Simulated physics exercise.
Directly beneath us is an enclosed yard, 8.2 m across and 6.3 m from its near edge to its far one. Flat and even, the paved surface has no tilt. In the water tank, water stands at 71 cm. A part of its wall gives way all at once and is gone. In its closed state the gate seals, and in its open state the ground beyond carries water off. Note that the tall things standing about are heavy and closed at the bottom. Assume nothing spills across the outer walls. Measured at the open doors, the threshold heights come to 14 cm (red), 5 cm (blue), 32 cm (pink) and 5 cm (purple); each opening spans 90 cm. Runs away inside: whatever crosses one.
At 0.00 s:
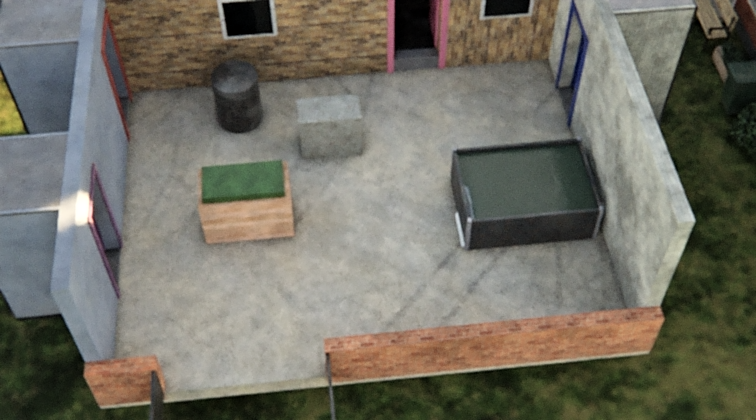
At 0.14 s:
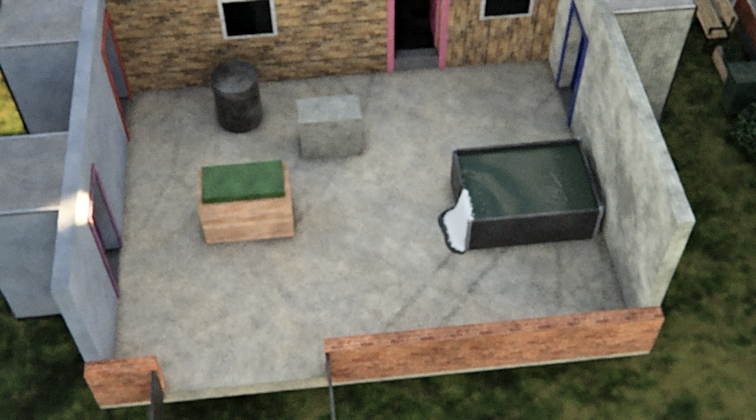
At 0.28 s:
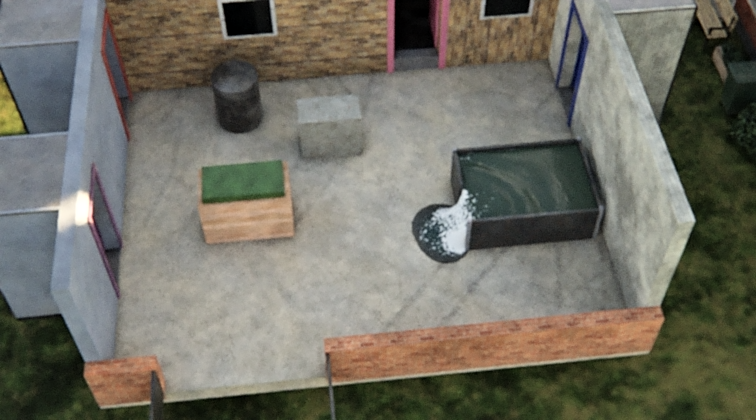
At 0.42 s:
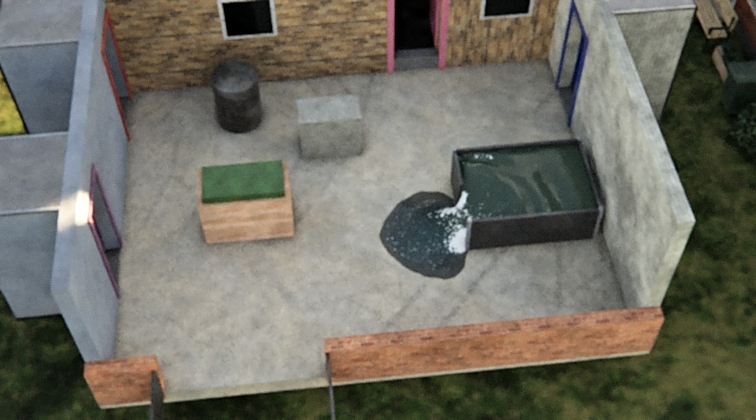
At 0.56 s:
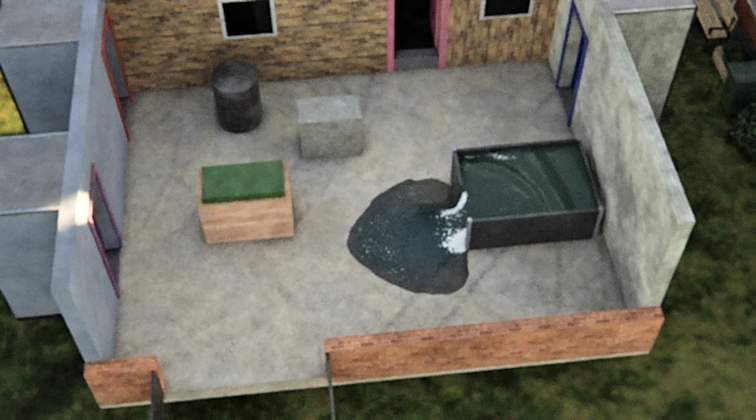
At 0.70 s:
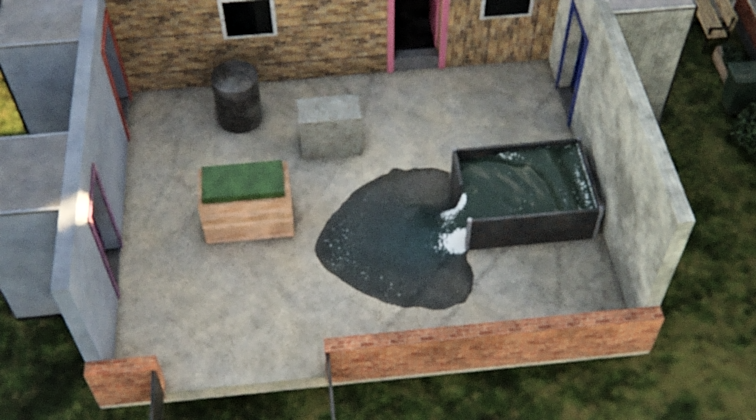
Dark green water sits still in a rectangular tank on the right of a walled yard, near a planter box, a grey block and a dark barrel. It then gushes white through an opening at the tank's left end and spreads leftward across the paving in a widening dark pool, nearing the planter.
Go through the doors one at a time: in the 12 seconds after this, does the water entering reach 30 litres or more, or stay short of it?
My prediction: At the red door I expect the water to hold within the limit; at the blue door I expect the water to hold within the limit; at the pink door I expect the water to hold within the limit; at the purple door I expect the water to rise above the limit.
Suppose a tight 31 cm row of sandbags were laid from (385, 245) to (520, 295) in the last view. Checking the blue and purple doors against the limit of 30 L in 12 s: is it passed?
Result: Blue door inside the limit; purple door inside the limit.
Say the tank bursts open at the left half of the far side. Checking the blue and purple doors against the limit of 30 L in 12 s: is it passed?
For blue, too much; for purple, too little.
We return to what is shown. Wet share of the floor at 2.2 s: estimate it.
Around 40 per cent wet.
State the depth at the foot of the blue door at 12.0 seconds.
Roughly 0.0 centimetres.
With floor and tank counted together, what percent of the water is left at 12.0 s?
About 74 per cent.
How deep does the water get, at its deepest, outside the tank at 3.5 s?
Depth: Approx. 25 cm.
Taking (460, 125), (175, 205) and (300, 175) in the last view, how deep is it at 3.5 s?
Listed order: 0 / 0 / 9 cm.
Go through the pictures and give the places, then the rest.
In the first frame, the water tank at (526, 182) is whole and still, 71 cm deep.
In the second frame, the front is at (448, 213), 0.4 m from the gap at (465, 220); 0.2 m2 of floor is under water; 71 cm left at the back of the water tank.
In the third frame, the front is at (416, 230), 0.8 m from the gap at (465, 222); 0.7 m2 of floor is under water; 71 cm left at the back of the water tank.
In the fourth frame, water pours out at (465, 222) and has run 1.4 m, to (387, 244); typically 7 cm deep outside, 71 cm at the water tank's back.
In the fifth frame, water pours out at (465, 222) and has run 1.9 m, to (356, 253); typically 5 cm deep outside, 71 cm at the water tank's back.
In the sixth frame, the front is at (320, 250), 2.5 m from the gap at (465, 222); 4.7 m2 of floor is under water; 65 cm left at the back of the water tank.
After 1.4 s water covers 25 % of the floor and is deepest (40 cm) near (460, 237); red door not reached, blue door not reached, pink door not reached, purple door not reached.
After 2.2 s water covers 40 % of the floor and is deepest (32 cm) near (460, 237); red door not reached, blue door not reached, pink door not reached, purple door 4 cm at the sill, 0 L in.
After 3.5 s water covers 50 % of the floor and is deepest (25 cm) near (114, 383); red door 7 cm at the sill, 0 L in, blue door not reached, pink door not reached, purple door 11 cm at the sill, 33 L in.
After 7.0 s water covers 65 % of the floor and is deepest (14 cm) near (460, 237); red door 6 cm at the sill, 0 L in, blue door not reached, pink door 1 cm at the sill, 0 L in, purple door 8 cm at the sill, 70 L in.
After 12.0 s water covers 75 % of the floor and is deepest (8 cm) near (127, 171); red door 6 cm at the sill, 0 L in, blue door not reached, pink door 3 cm at the sill, 0 L in, purple door 4 cm at the sill, 79 L in.
